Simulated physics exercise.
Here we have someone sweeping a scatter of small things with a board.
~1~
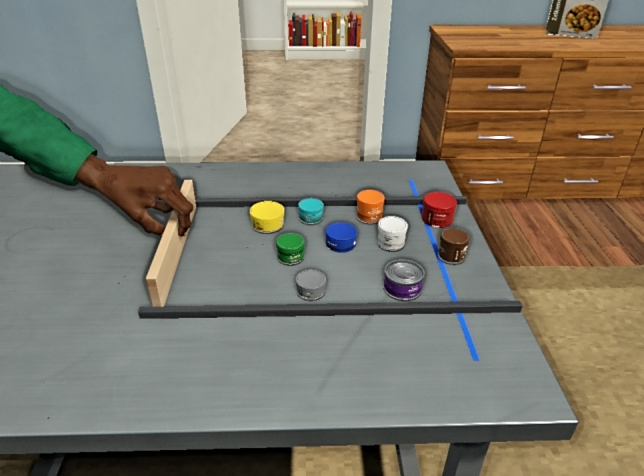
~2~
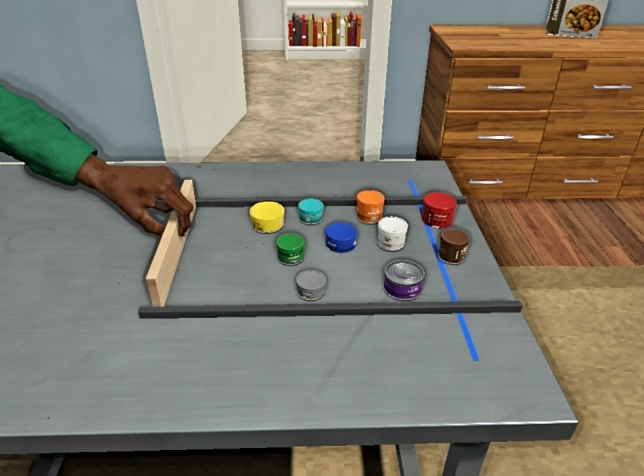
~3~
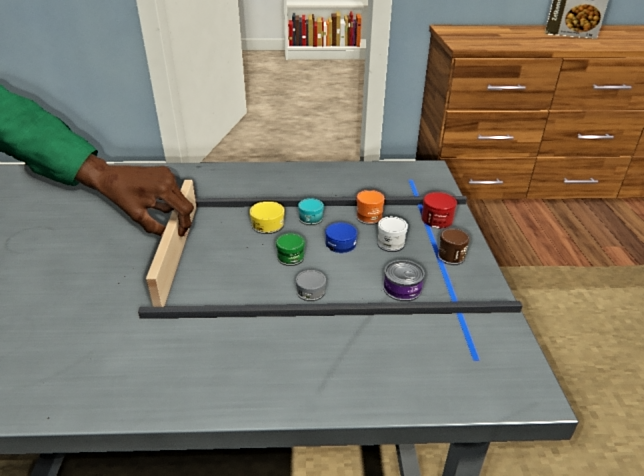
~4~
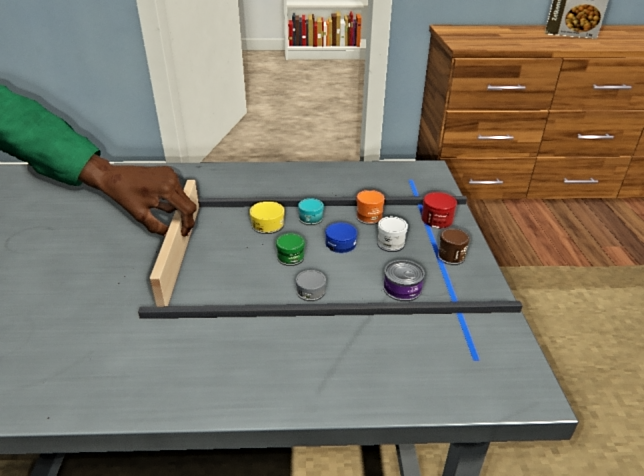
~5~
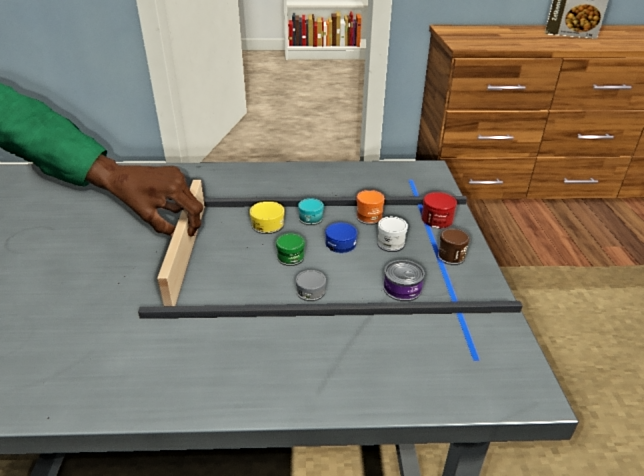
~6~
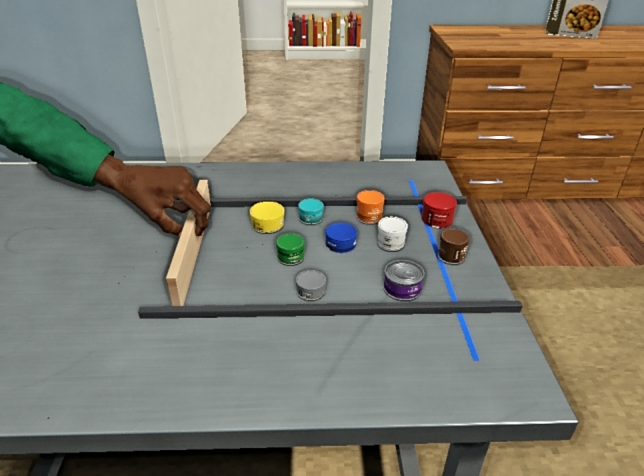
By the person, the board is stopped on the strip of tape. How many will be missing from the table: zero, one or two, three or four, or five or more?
The way I see it, one or two of them end up off the end.
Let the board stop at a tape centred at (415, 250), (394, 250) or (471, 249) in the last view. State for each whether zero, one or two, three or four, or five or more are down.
So, for the three spots in the order asked, I'd go with none, not one and more than four.
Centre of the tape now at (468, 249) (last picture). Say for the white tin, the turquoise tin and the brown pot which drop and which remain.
The white tin? It does not stay. The turquoise tin? It is safe. The brown pot? It does not stay.
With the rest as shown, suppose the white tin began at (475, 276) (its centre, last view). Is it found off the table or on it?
The white tin is lost.
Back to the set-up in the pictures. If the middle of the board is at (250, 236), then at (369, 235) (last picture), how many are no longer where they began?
By then 1, and later 8.
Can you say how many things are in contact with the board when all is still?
That makes 5.
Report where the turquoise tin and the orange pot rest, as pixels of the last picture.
Going in order, first (434, 205) and next (460, 205).
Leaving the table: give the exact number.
The figure is 1, exactly.
Early on, none off yet; red tub at rest near (439, 210); brown pot at rest near (453, 247); purple pot at rest near (403, 280).
Finally, the number that fall off is one or two; lost, red tub.
